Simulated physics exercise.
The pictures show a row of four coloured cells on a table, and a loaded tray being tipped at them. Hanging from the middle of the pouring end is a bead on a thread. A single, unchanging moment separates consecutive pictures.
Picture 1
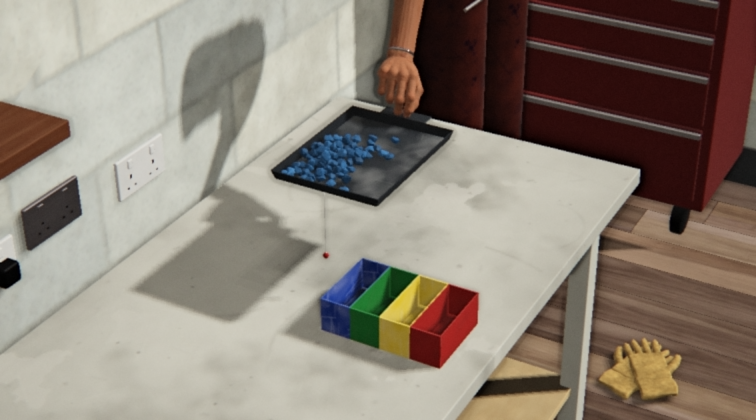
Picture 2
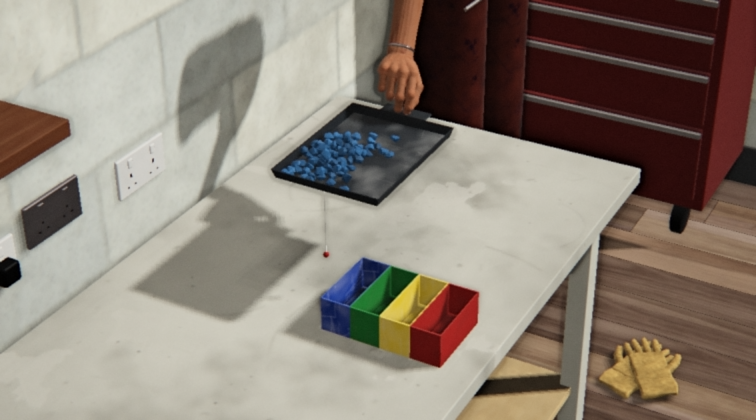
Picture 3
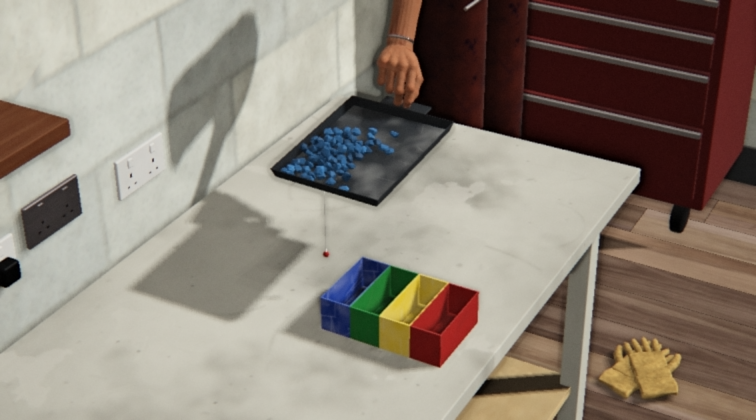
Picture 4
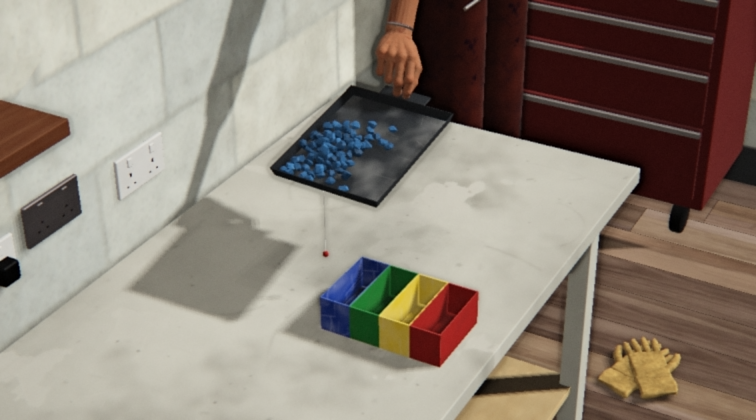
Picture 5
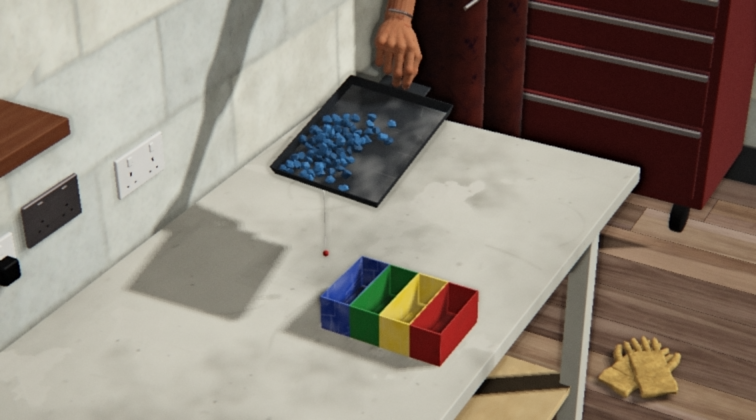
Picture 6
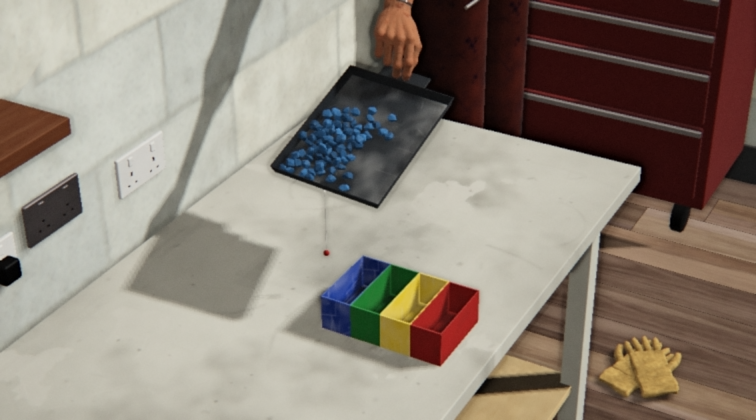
A dark tray of small blue stones, gripped at its far edge by a hand, tilts slowly on a pale table seen from above at an angle, beside a tiled wall. Nearer stand four joined open boxes, blue, green, yellow and red from left to right, with a small red bead behind them and yellow gloves on the wooden floor at right. The hand steadily raises the tray's far edge, the stones shift only slightly, the shadow on the wall changes, and the camera stays still.
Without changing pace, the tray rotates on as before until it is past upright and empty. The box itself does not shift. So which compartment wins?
The blue one wins.
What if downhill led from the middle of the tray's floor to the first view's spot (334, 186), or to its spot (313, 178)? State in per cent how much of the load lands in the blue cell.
I'd expect around 20 in a hundred first and around 0 in a hundred second.
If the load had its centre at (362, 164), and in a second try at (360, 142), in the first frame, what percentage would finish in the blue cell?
Around 40 in a hundred the first time, around 40 in a hundred the second.
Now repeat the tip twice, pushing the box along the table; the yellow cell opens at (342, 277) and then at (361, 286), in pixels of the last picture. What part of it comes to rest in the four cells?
First case around 90 %, second case around 90 %.
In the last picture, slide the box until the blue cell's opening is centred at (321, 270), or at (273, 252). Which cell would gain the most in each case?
The first time it is the green cell, and the second time it is the cell in red.
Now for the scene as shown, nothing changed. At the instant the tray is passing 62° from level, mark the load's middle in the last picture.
Roughly at (331, 179).
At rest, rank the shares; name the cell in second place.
The second spot goes to the cell in green.
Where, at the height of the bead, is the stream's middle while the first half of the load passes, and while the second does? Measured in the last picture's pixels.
About (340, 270), and after that about (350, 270).
Shortly afterwards, tray tipped steeply; the bulk on the tray; only a few in the green cell; a little falling or outside the box.
Next, tray tipped past a quarter turn; a little on the tray; near a third in the blue cell; a little in the green cell; only a few in the yellow cell; near a third falling or outside the box.
Some moments later, tray tipped past a quarter turn; near half in the blue cell; near a quarter in the green cell; only a few in the yellow cell; near a third falling or outside the box.
In the end, tray tipped past a quarter turn; near half in the blue cell; near a quarter in the green cell; only a few in the yellow cell; none at all in the red cell; near a third outside the box.
